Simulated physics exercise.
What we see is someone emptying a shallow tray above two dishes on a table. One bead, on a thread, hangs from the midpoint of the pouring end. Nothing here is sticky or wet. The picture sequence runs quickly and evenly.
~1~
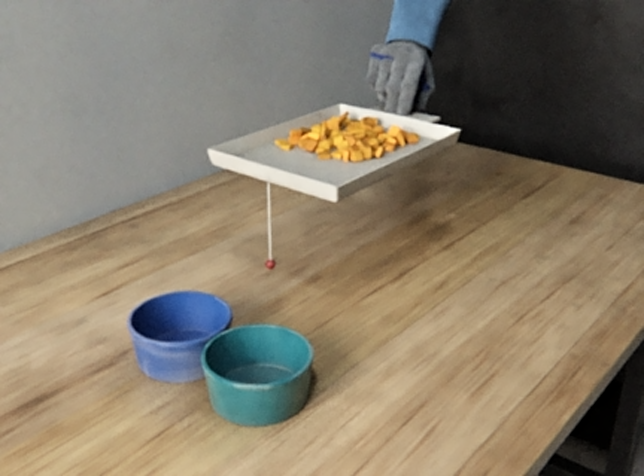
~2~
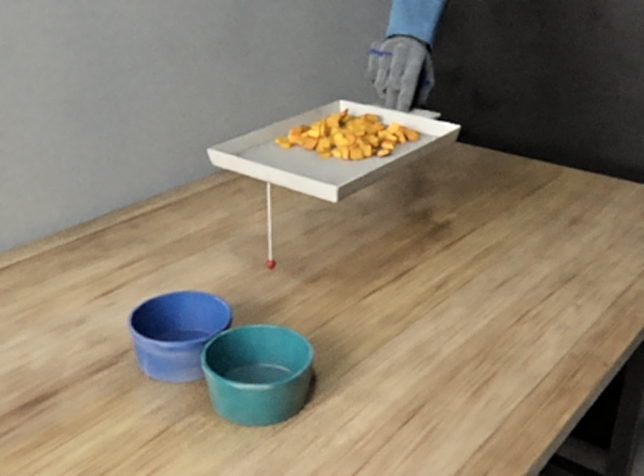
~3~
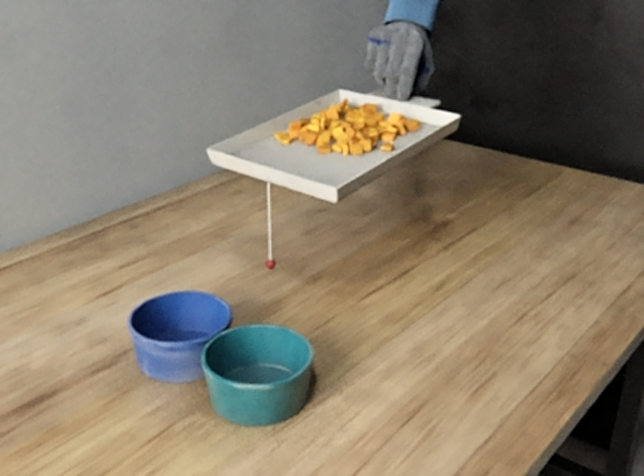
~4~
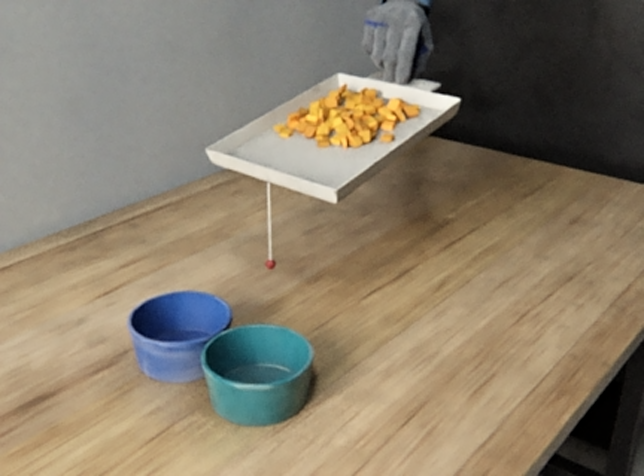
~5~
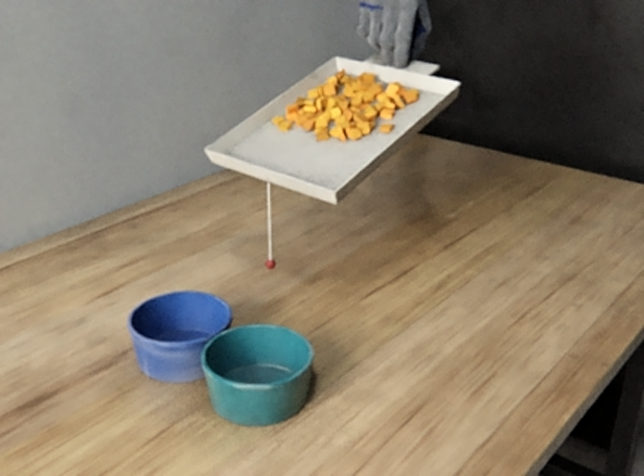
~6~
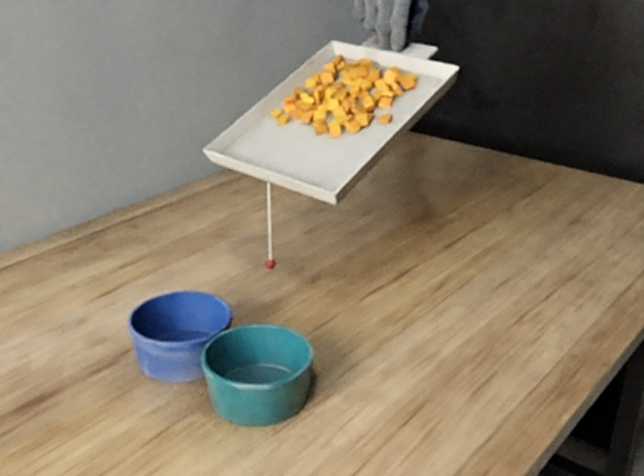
Gloved hand raising the back of a white tray of small orange pieces, tilting it toward blue and teal dishes.
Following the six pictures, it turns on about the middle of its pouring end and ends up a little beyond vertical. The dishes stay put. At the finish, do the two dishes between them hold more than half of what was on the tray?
No.
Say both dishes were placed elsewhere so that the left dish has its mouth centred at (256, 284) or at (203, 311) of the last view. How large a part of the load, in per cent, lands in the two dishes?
60 %, then 30 %.
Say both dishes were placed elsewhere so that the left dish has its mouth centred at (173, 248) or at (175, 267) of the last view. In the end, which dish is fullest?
First the right dish, then the right-hand dish.
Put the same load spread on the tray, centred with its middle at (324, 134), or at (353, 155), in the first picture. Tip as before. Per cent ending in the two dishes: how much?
Roughly 10 % and then 0 %.
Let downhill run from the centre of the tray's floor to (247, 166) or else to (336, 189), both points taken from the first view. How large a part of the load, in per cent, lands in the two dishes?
The first try gives close to 0 percent; the next gives 0 percent.
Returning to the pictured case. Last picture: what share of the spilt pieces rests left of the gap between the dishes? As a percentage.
20 per cent, roughly.
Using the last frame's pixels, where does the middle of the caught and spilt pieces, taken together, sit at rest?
Around (245, 342).
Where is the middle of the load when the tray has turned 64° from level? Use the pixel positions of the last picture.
The centre of the load shows up near (270, 168) in the last view.
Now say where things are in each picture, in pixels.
Corners of the pouring end at (212, 149) and (336, 185), level; middle of the load at (347, 138), small crackers; left dish at (143, 354); right dish at (221, 396); bead on its thread at (271, 264), in the first picture.
Corners of the pouring end at (212, 149) and (336, 185), level; middle of the load at (347, 136), in the second picture.
Corners of the pouring end at (212, 149) and (336, 186), tipped barely, level across its low end; middle of the load at (347, 128), in the third picture.
Corners of the pouring end at (211, 148) and (335, 187), tipped a little, level across its low end; middle of the load at (346, 116), in the fourth picture.
Corners of the pouring end at (209, 149) and (334, 189), tipped clearly, level across its low end; middle of the load at (345, 105), in the fifth picture.
Corners of the pouring end at (208, 149) and (333, 191), tipped clearly, level across its low end; middle of the load at (343, 94); left dish at (143, 354); right dish at (221, 396), in the sixth picture.
Soon, tray tipped steeply; most on the tray; a small part in the air.
A while on, tray tipped past a quarter turn; about half on the tray; a stray few in the right dish; a small part in the left dish; about a third outside both; a stray few in the air.
Towards the end, tray tipped past a quarter turn; a stray few in the right dish; a small part in the left dish; most outside both.
Finally, tray tipped past a quarter turn; a stray few in the right dish; a small part in the left dish; most outside both.
